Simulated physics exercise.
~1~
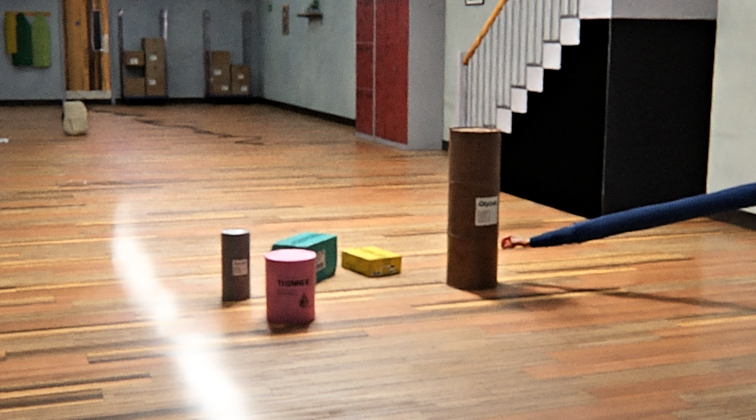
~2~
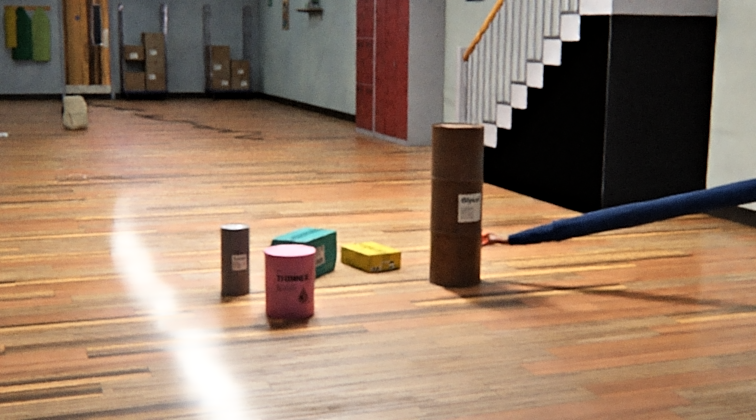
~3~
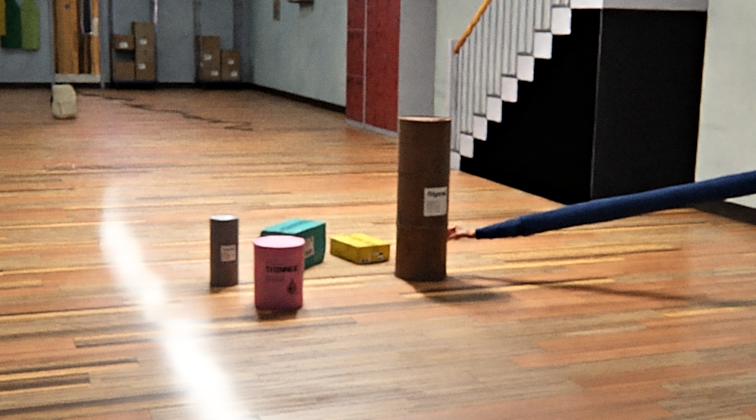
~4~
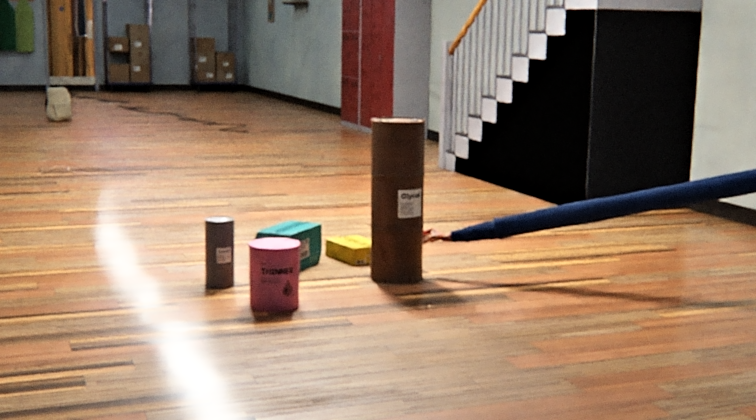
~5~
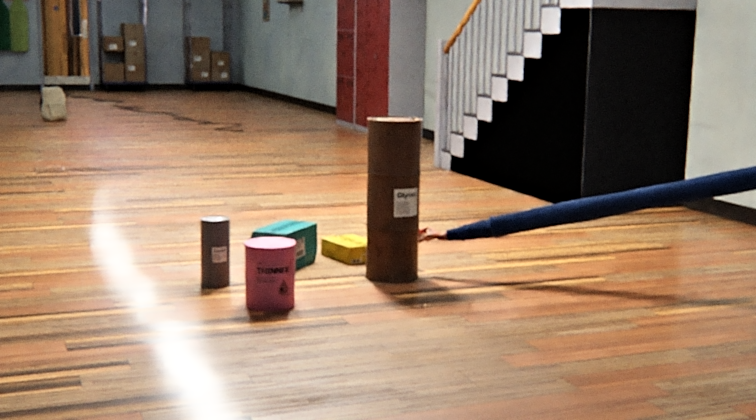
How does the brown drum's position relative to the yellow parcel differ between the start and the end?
At the start the brown drum stands to the right of the yellow parcel with a clear gap of floor between them. By the end it is further left, and no gap can be seen between it and the parcel's right edge.
